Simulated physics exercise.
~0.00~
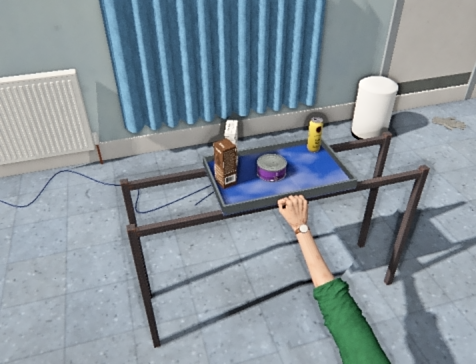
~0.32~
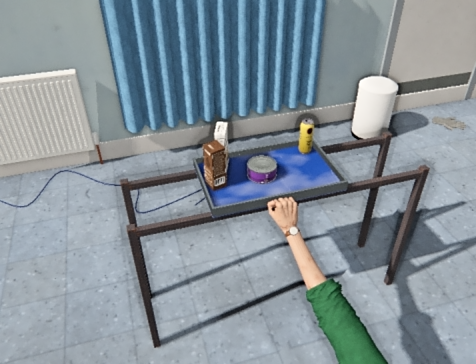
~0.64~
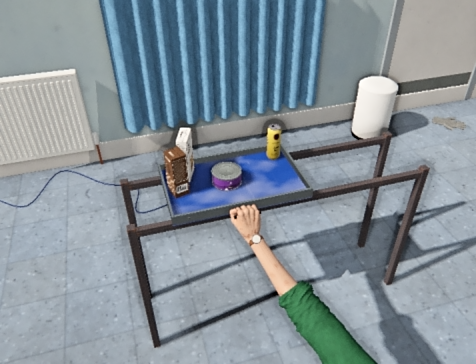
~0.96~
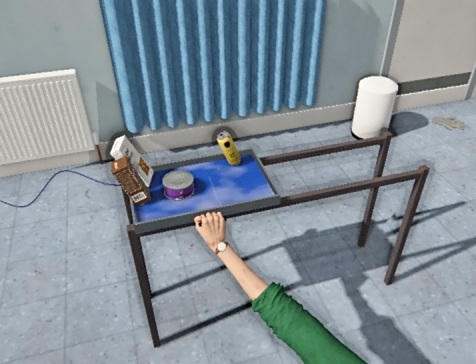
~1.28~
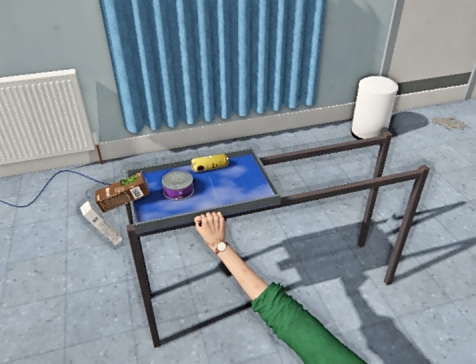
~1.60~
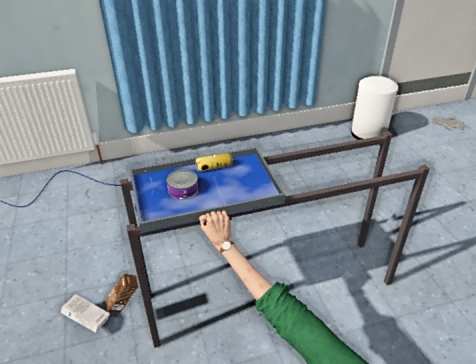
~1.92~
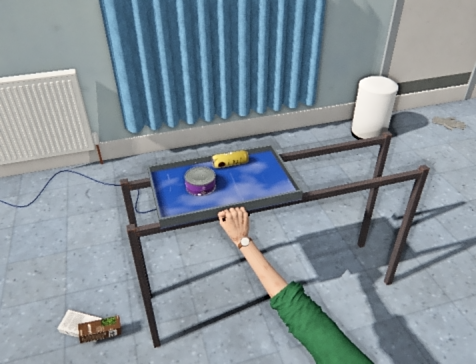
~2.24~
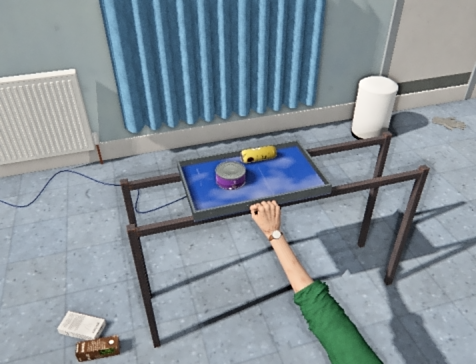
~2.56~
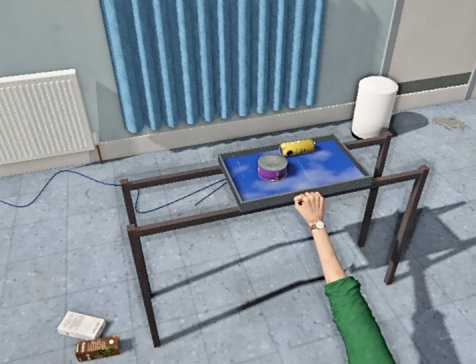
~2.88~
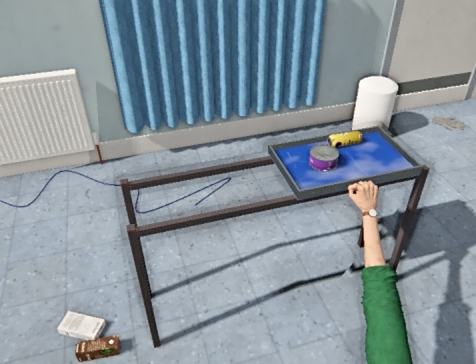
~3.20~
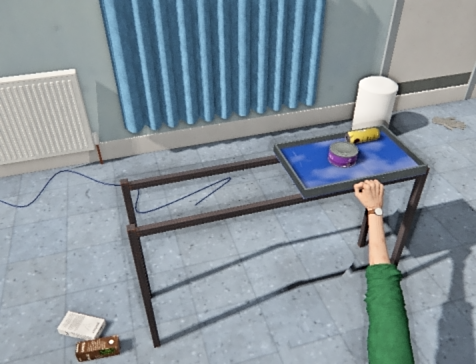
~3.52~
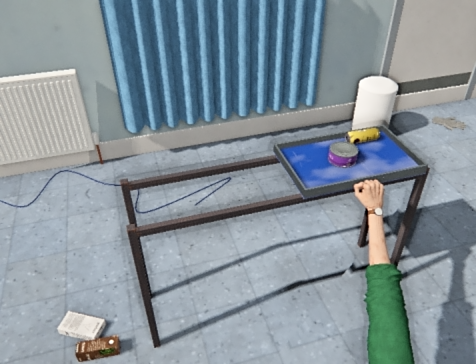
A blue tray pushed by a hand slid left along its frame and stopped abruptly, sending the brown carton and white packet to the floor and toppling the yellow can, then slid to the far right with the can and purple tub still aboard.
